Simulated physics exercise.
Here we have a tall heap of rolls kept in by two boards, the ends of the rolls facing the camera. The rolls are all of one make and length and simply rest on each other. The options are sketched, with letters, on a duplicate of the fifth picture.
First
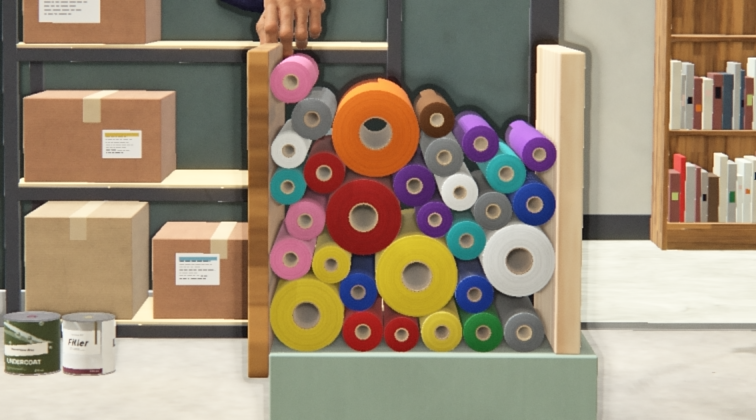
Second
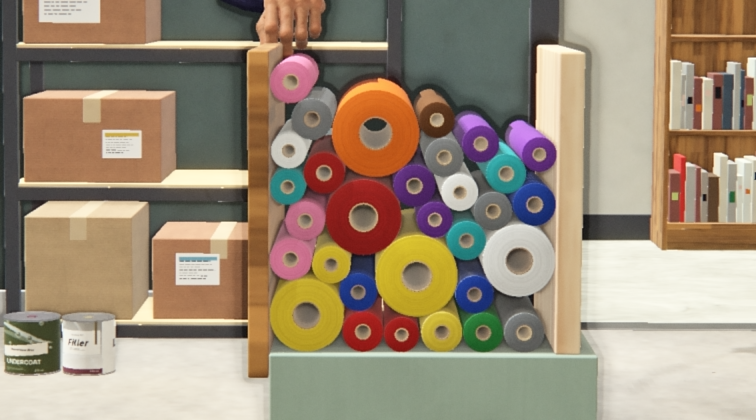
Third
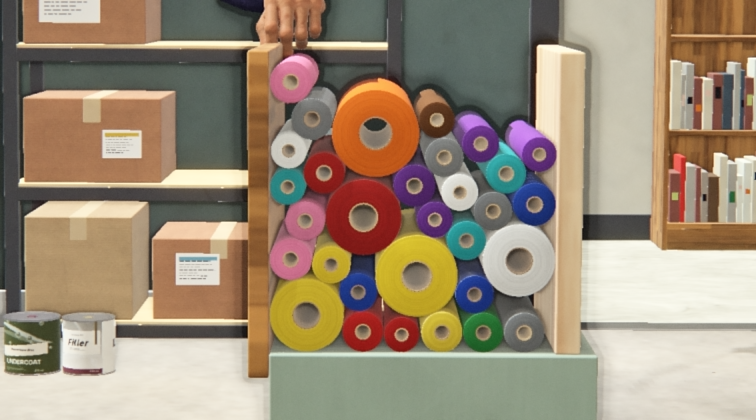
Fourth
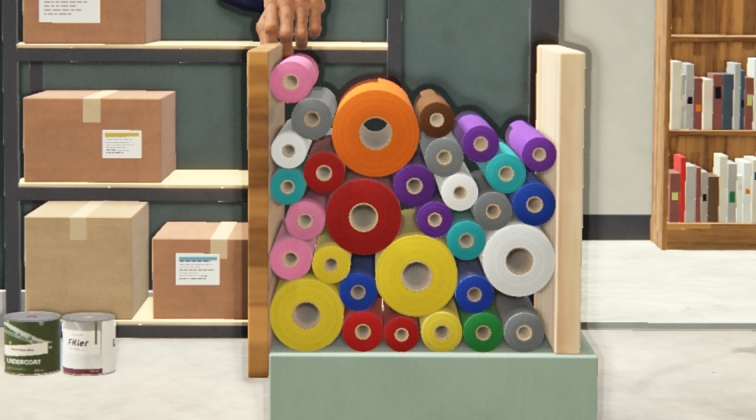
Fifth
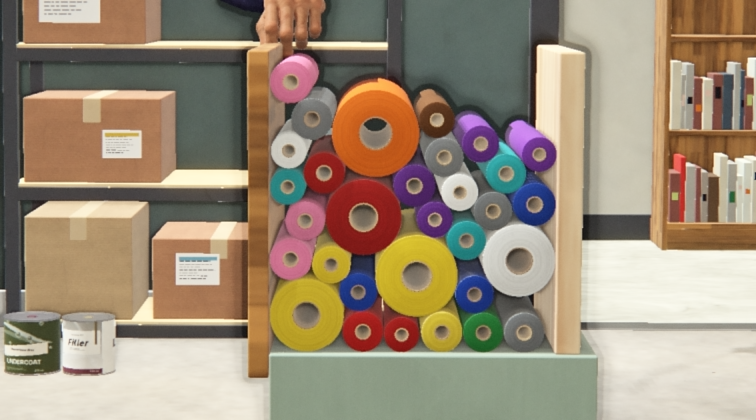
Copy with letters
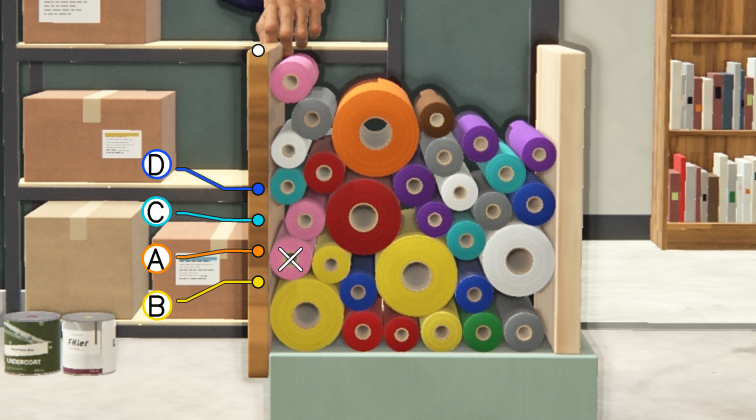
In a storeroom with shelves of cardboard boxes at left and a bookcase at right, the view looks straight on at a pale green base. On it, rolls in orange, red, yellow, purple, white and other colours are heaped between two upright boards, with two paint cans at far left. A hand stays at the top of the left board, and neither the rolls nor the camera visibly moves.
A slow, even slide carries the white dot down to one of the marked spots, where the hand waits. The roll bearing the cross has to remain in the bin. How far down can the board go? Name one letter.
Down to B.
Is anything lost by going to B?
Yes, at B.
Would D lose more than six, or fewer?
Fewer than six.
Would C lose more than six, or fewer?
Fewer than six.
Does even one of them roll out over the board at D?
At D: Yes.
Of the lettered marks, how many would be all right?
Four of the four.
On the marked copy, A at (258, 251); B at (258, 282); C at (258, 220); D at (258, 189); the cross at (290, 260); the white dot at (258, 50).
Taking B. A third of the way, top of the board (269, 150).
Two thirds of the way, top of the board (269, 259).
When it is over, top of the board (269, 281), about seven out over the board, the crossed one still inside.
As for the rest, A keeps the crossed one inside; C keeps the crossed one inside; D keeps the crossed one inside.
